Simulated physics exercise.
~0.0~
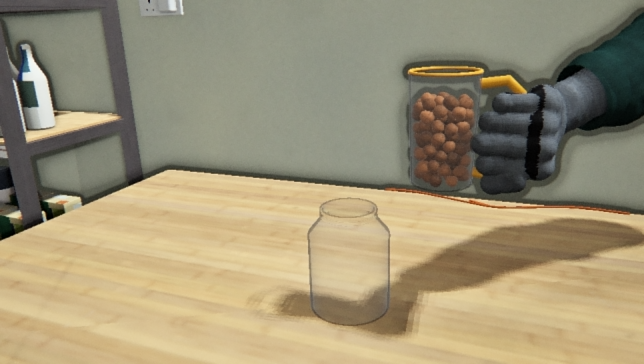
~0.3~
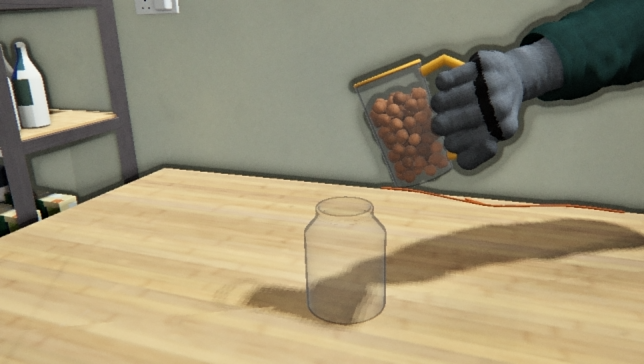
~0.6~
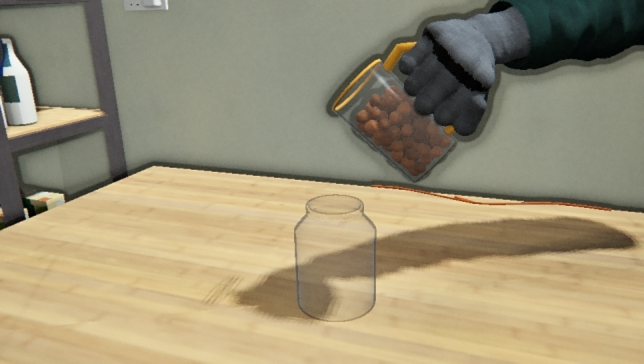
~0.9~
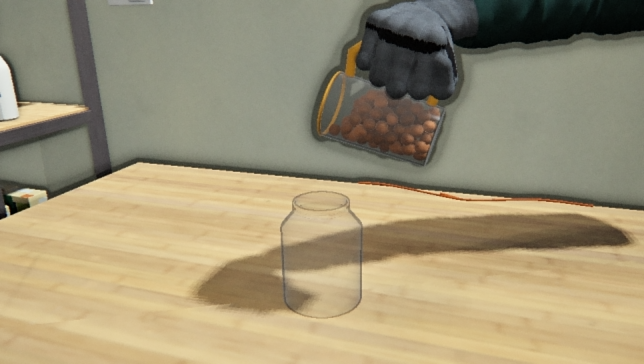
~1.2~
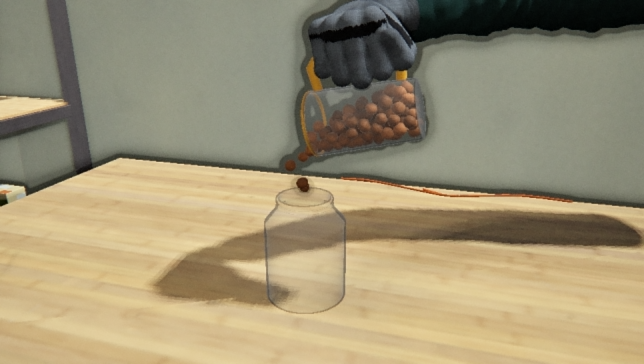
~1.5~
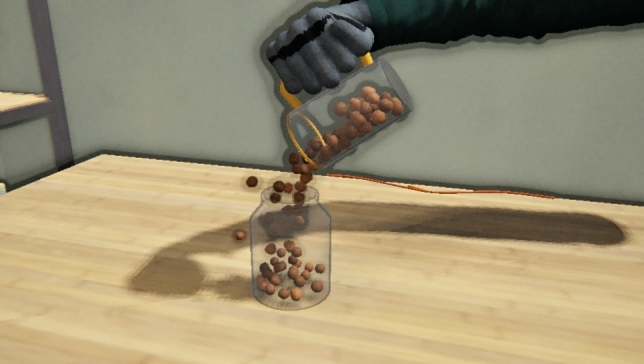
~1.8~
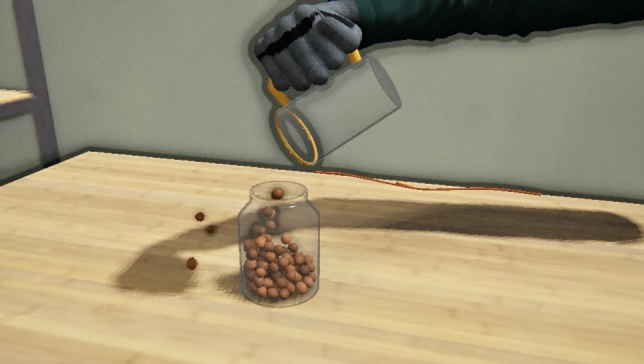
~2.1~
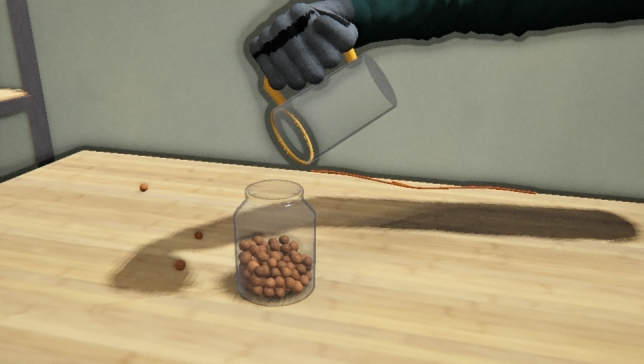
A gloved hand in a dark green sleeve holds a clear measuring cup with an orange rim and handle, full of brown hazelnuts, above a pale wooden table seen from slightly above. An open glass jar stands empty below it, with a grey wall behind and a shelf of bottles at the left. The hand carries the cup leftward while tipping it steadily toward the jar. Hazelnuts begin to roll out, then pour through the jar's mouth, a few bouncing aside. The cup stops, emptied and tilted downward, with most nuts heaped in the jar and three scattered on the table to its left.
